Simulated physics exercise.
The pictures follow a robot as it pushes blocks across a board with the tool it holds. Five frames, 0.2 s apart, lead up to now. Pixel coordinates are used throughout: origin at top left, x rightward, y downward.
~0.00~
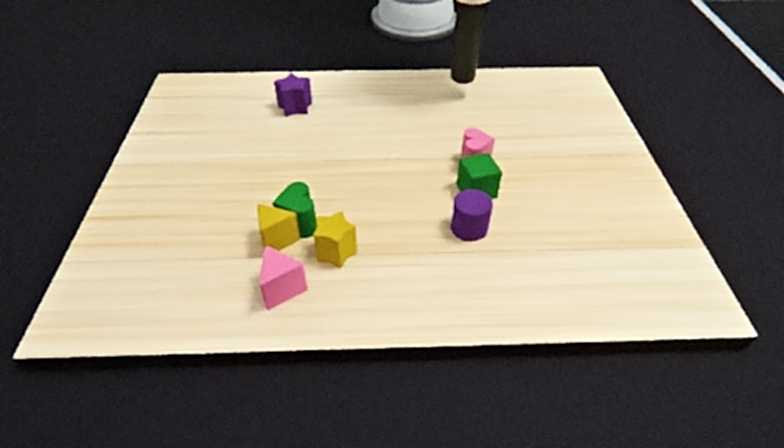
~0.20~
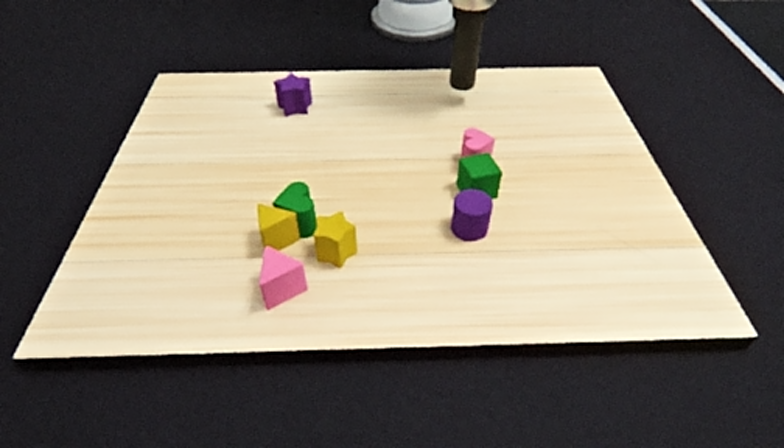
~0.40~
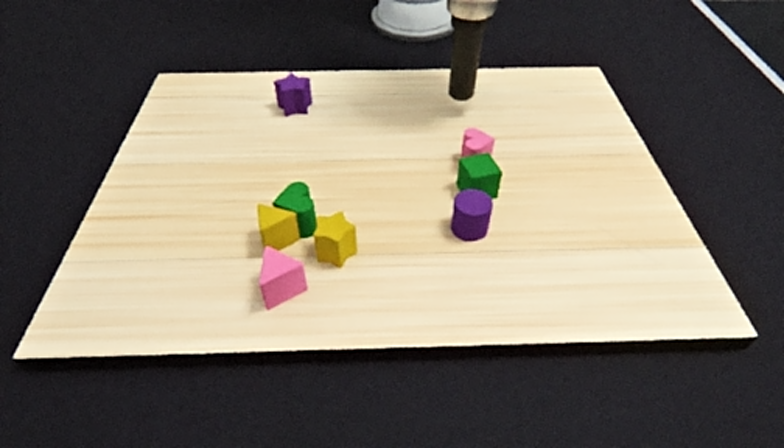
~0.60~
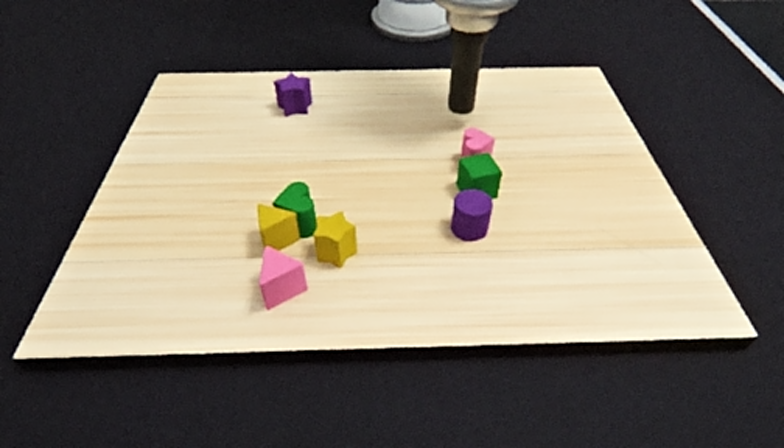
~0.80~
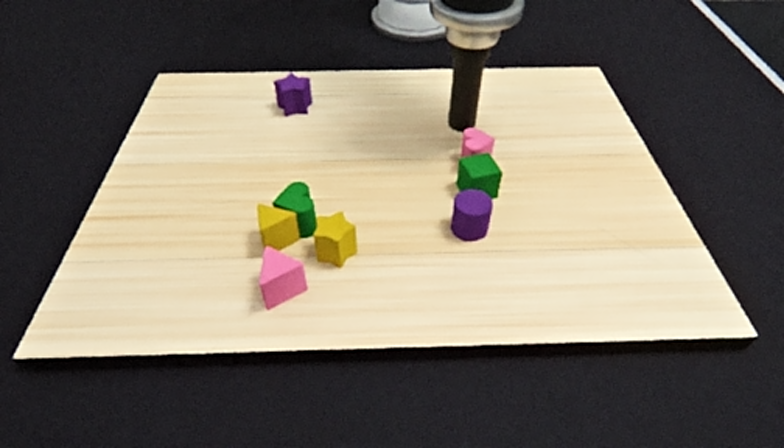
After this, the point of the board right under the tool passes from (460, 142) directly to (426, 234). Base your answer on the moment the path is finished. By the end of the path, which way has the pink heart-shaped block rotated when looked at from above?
Short answer: Counterclockwise.
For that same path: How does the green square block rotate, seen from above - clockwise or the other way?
Direction: Clockwise.
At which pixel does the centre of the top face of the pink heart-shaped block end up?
Answer: (483, 153).
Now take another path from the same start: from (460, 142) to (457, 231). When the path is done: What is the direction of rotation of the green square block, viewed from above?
The twist is clockwise.
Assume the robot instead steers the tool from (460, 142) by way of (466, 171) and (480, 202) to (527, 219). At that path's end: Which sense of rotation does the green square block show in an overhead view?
Looking down, my answer is that the green square block rotates clockwise.
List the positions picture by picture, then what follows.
In the first frame, lower end of the tool at (463, 79), tops of blocks, purple circular block at (474, 201), pink heart-shaped block at (477, 138), green square block at (481, 164).
In the second frame, tool at (462, 86), blocks as before.
In the third frame, tool at (461, 95), blocks as before.
In the fourth frame, tool at (461, 108), blocks as before.
In the fifth frame, tool at (462, 125), purple circular block at (474, 201), pink heart-shaped block at (477, 138), green square block at (481, 164).
What follows on the original path. One third of the way, tool at (451, 153); pink heart-shaped block at (484, 152), turned 75° anticlockwise; green square block at (489, 172), turned 35° clockwise.
Two thirds of the way, tool at (440, 183); pink heart-shaped block at (483, 153), turned 90° anticlockwise; green square block at (491, 174), turned 35° clockwise.
At the end, tool at (427, 217); purple circular block not moved; pink heart-shaped block at (483, 153), turned 90° anticlockwise; green square block at (491, 174), turned 35° clockwise.
